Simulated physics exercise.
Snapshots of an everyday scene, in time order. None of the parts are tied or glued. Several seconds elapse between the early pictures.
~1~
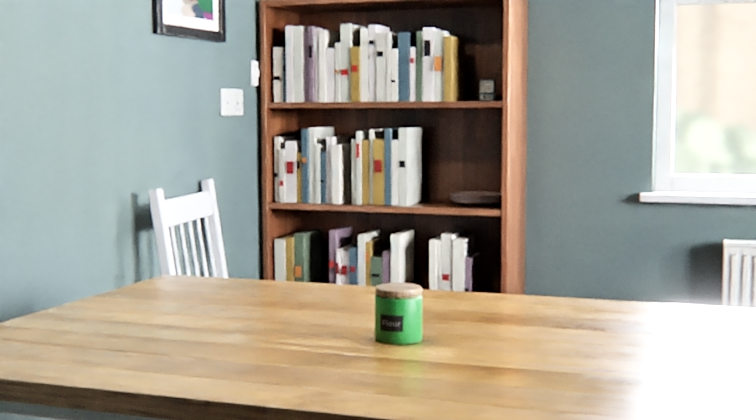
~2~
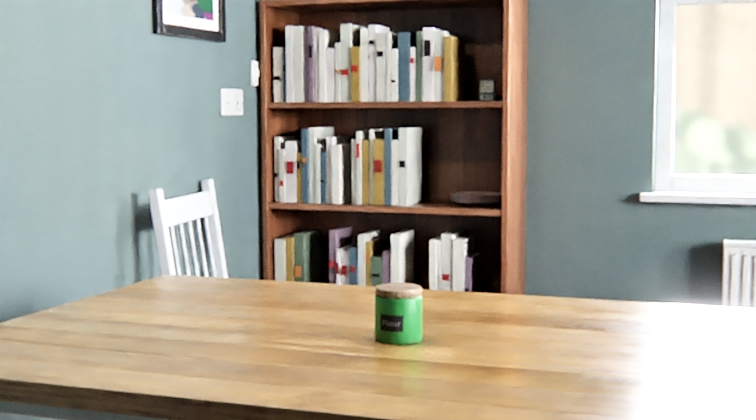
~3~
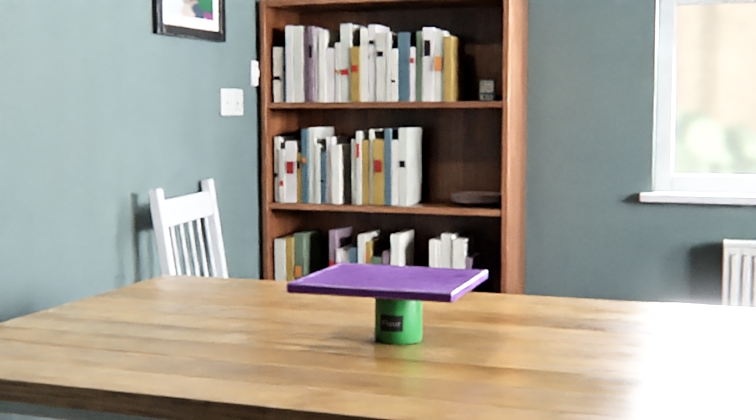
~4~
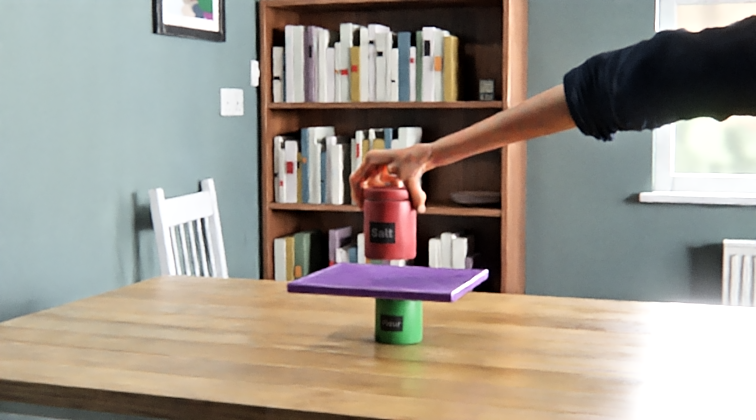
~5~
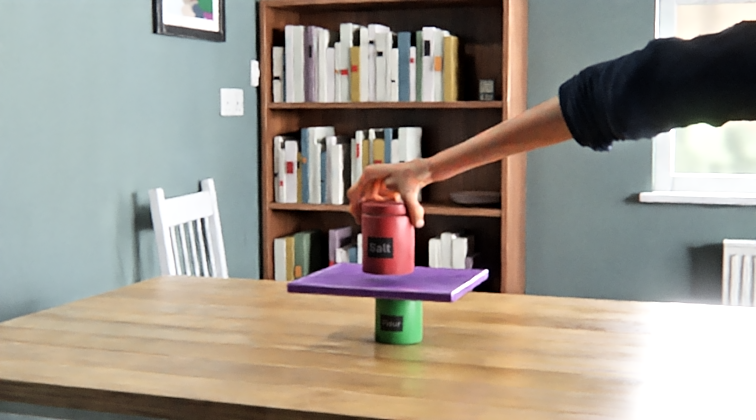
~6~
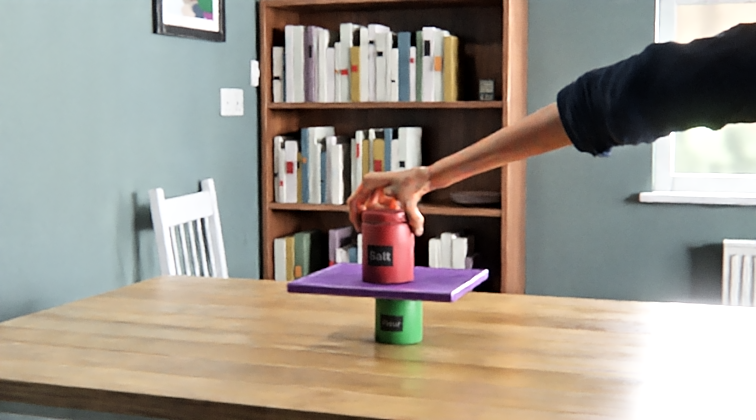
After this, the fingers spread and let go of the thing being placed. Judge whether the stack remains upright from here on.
The balance lasts.
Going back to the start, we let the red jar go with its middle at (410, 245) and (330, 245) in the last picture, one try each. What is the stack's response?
On the first try it stays put; on the second try it falls down.
Then, 0.30 s later than the last frame, all is still.
Then, 0.70 s later than the last frame, red jar resting near (388, 246).
When it is over, all 3 as before. End places, in pixels of the last picture, red jar near (388, 246). The stack keeps its balance.
